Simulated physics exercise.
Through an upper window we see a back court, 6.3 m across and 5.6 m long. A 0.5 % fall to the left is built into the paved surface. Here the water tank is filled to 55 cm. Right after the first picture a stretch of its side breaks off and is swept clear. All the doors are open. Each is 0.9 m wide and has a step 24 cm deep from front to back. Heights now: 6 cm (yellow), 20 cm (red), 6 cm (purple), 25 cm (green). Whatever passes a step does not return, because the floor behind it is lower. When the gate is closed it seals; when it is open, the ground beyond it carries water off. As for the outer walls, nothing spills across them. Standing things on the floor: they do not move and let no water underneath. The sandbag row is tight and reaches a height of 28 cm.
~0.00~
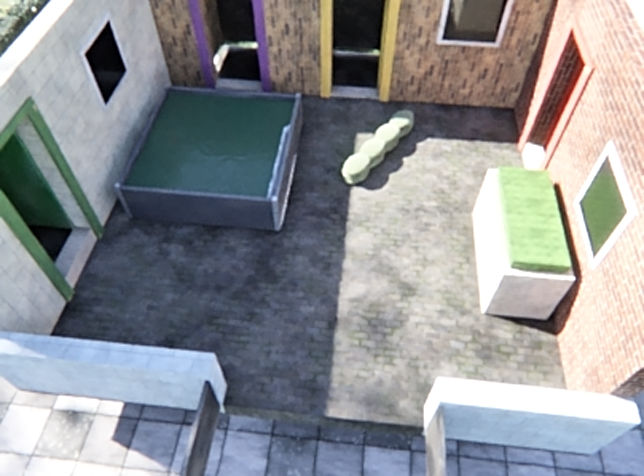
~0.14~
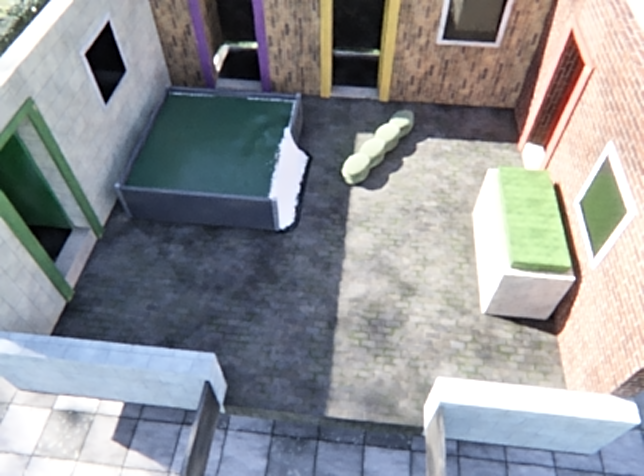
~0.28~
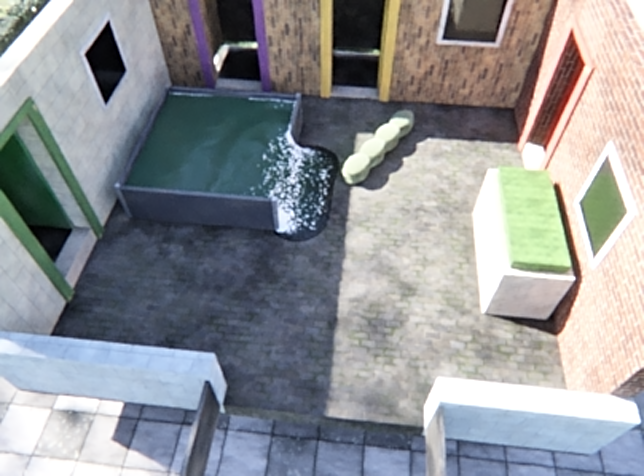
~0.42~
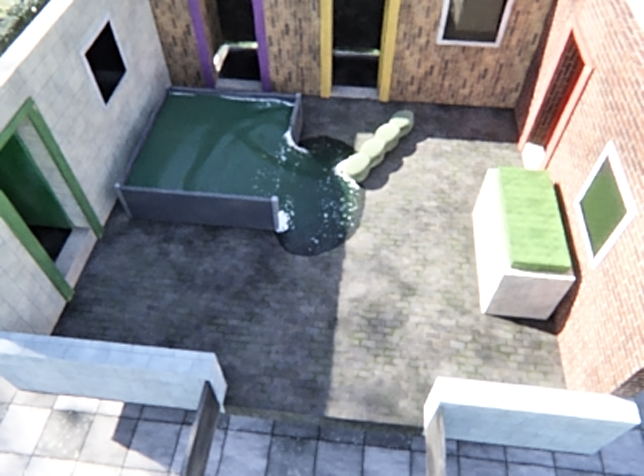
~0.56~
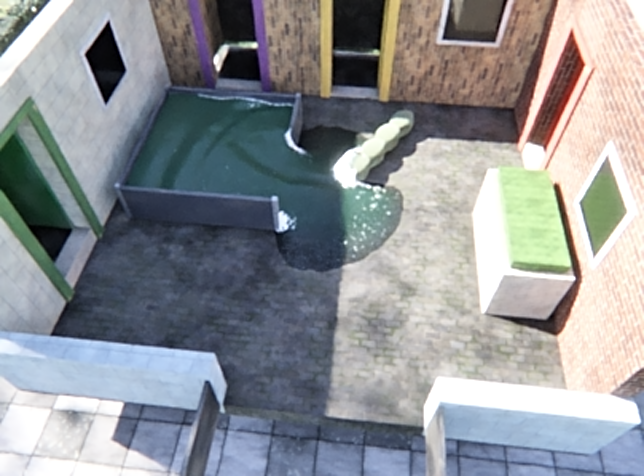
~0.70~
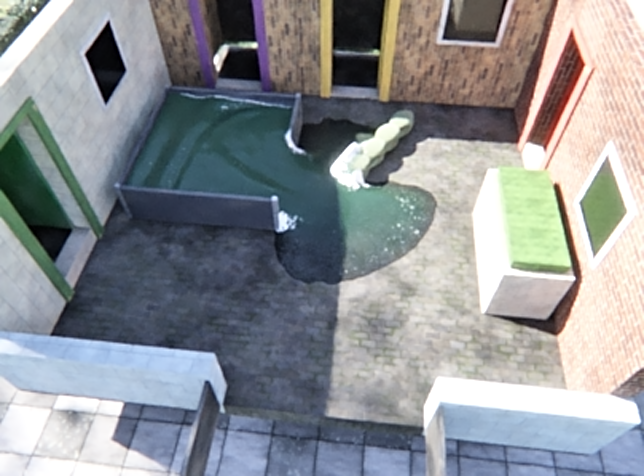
Dark green water bursts from the right side of a grey-walled tank at the left of a paved courtyard, seen from above at a fixed view. Around it stand a green door at left, purple and yellow doorways at back, a pale green lumpy bar, and a grass-topped white block at right. White foam breaks up as the pool spreads rightward and forward around the bar's near end.
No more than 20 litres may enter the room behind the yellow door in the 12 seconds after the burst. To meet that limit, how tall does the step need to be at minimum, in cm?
At least 14.5 cm or so.
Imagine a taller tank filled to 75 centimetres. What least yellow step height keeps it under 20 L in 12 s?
The step needs to be some 21 cm.
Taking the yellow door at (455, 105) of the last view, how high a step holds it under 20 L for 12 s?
About 9.0 cm.
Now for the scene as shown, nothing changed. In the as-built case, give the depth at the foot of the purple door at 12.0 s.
9.5 cm.
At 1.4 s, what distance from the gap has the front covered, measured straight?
Roughly 3.6 m from the gap.
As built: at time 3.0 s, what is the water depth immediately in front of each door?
In cm: Yellow 9, red 15, purple 1, green 0.
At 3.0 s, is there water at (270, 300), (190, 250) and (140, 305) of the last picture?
Status: Clear / clear / clear.
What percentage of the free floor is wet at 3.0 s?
Around 55 per cent of the floor.
After 1.4 s water covers 30 % of the floor, deepest (35 cm) near (345, 174); 3 cm at the yellow door, 0 litres in over its 6 cm step.
After 3.0 s water covers 55 % of the floor, deepest (32 cm) near (559, 420); 9 cm at the yellow door, 83 litres in over its 6 cm step.
After 12.0 s water covers 95 % of the floor, deepest (11 cm) near (167, 98); 5 cm at the yellow door, 171 litres in over its 6 cm step.
At the yellow door as built, the water arrived by 1.4 s and peaked near 12 cm at 3.8 s.
Run again over the same 12 s with other heights there, 33 litres in over 13 cm, 5 litres over 18 cm. The limit of 20 litres is kept from about 14.5 cm up.
